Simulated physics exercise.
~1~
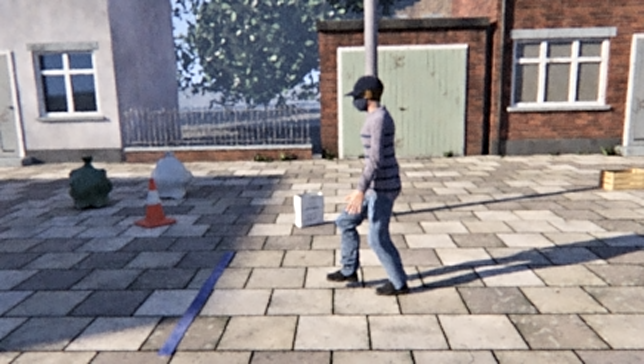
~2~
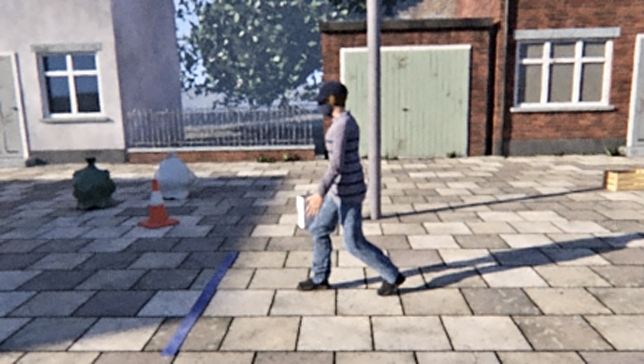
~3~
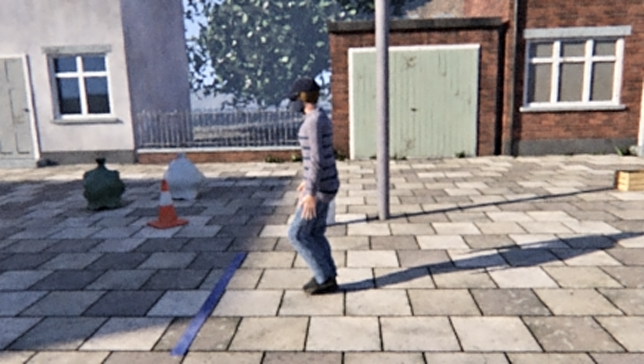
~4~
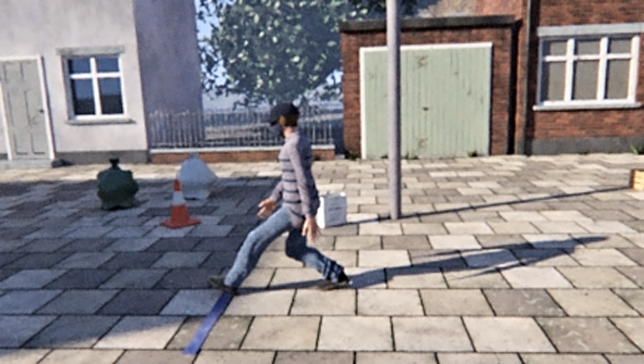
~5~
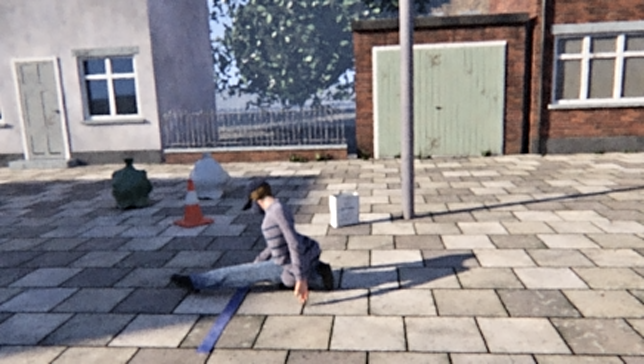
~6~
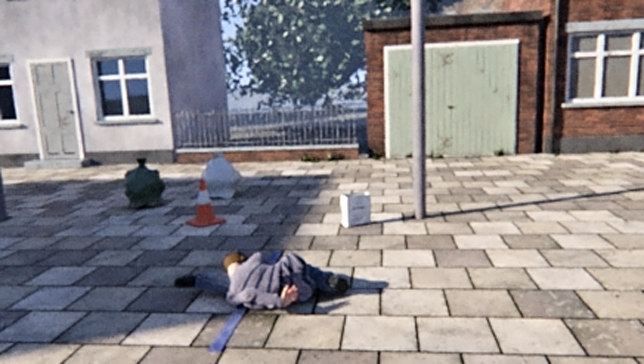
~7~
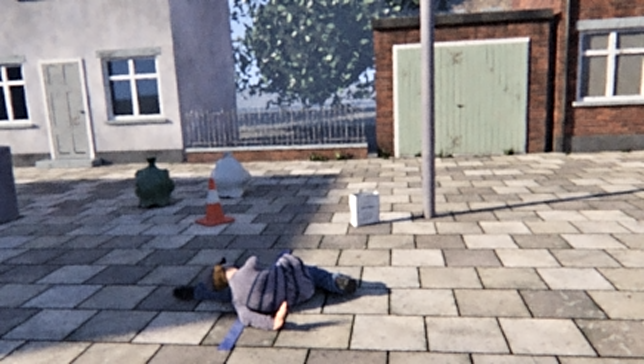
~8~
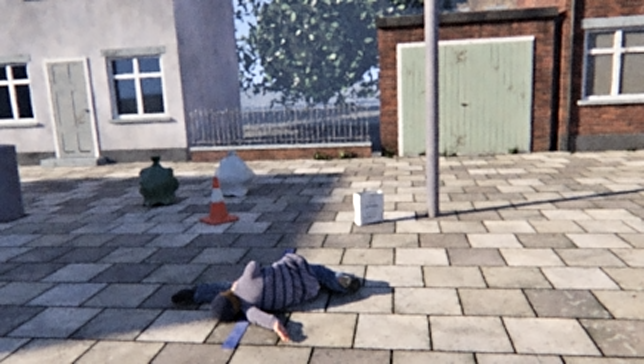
On a paved square, a shopper walks left, falls, and lies with head past a blue strip.
